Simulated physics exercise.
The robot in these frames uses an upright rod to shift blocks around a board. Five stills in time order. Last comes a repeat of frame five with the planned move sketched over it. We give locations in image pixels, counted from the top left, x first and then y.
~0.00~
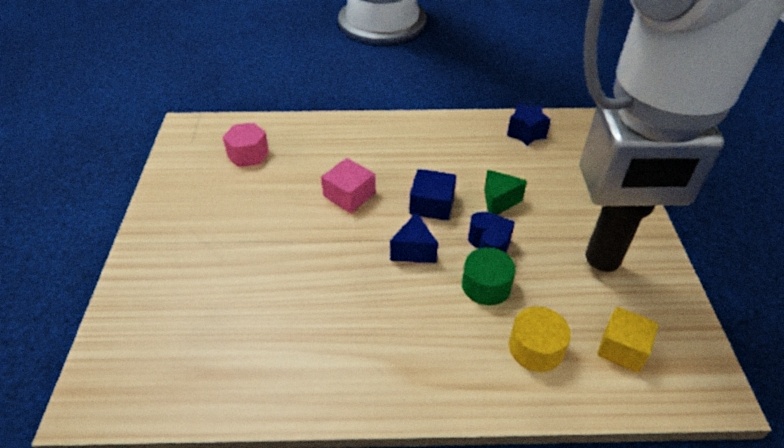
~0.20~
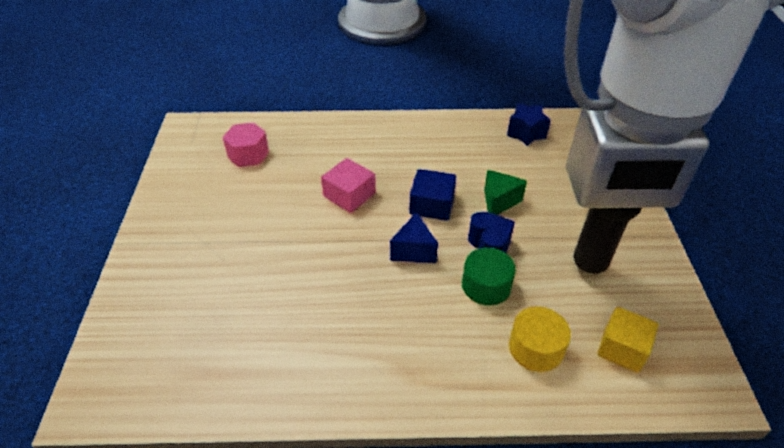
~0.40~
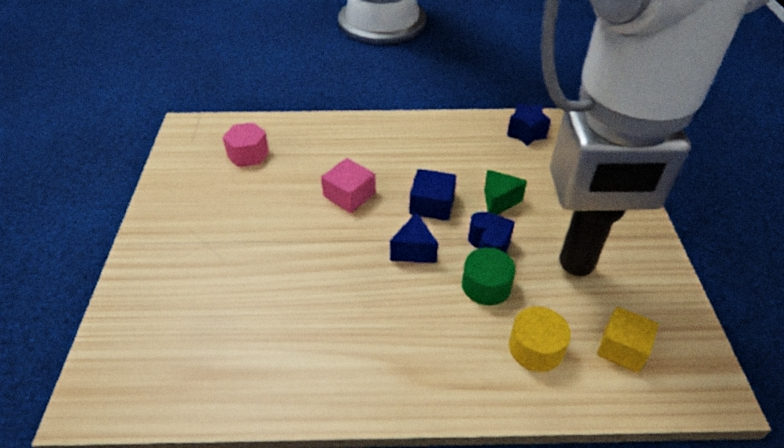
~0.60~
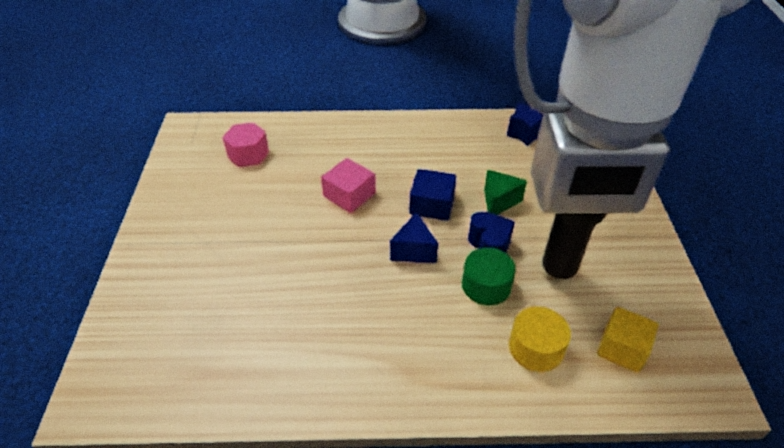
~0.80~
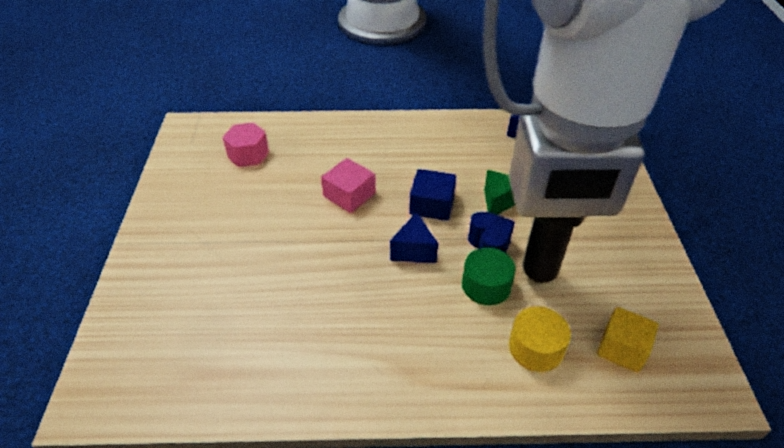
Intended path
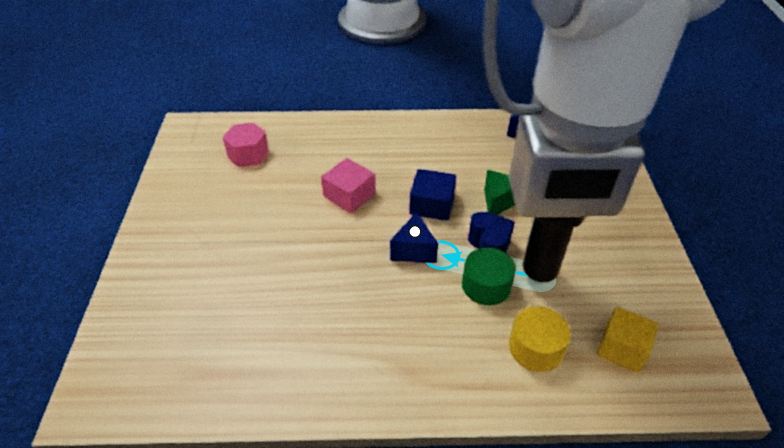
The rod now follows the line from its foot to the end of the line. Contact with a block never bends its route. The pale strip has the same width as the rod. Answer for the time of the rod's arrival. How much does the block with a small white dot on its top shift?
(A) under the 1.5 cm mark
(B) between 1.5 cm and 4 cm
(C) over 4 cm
Choice A: Under the 1.5 cm mark.
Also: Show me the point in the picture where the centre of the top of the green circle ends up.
Its top face will be centred at roughly (450, 271).
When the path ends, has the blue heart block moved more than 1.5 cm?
In short: Yes.
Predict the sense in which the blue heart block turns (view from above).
The turn is clockwise.
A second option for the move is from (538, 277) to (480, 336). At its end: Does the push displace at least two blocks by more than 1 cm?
Going by the path, no.
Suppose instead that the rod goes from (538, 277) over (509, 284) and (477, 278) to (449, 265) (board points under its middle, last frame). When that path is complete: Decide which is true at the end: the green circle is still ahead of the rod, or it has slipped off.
The rod has lost it.
The line goes from (538, 277) to (441, 255); the dot is on the blue three-sided block.
On the path given first. Halfway along, rod (488, 258); green circle (461, 269); blue heart block (480, 219), turned 40° clockwise.
At the end, rod (442, 247); blue three-sided block (409, 231), turned 15° clockwise; blue square block unmoved; green circle (450, 271); blue heart block (470, 214), turned 80° clockwise.
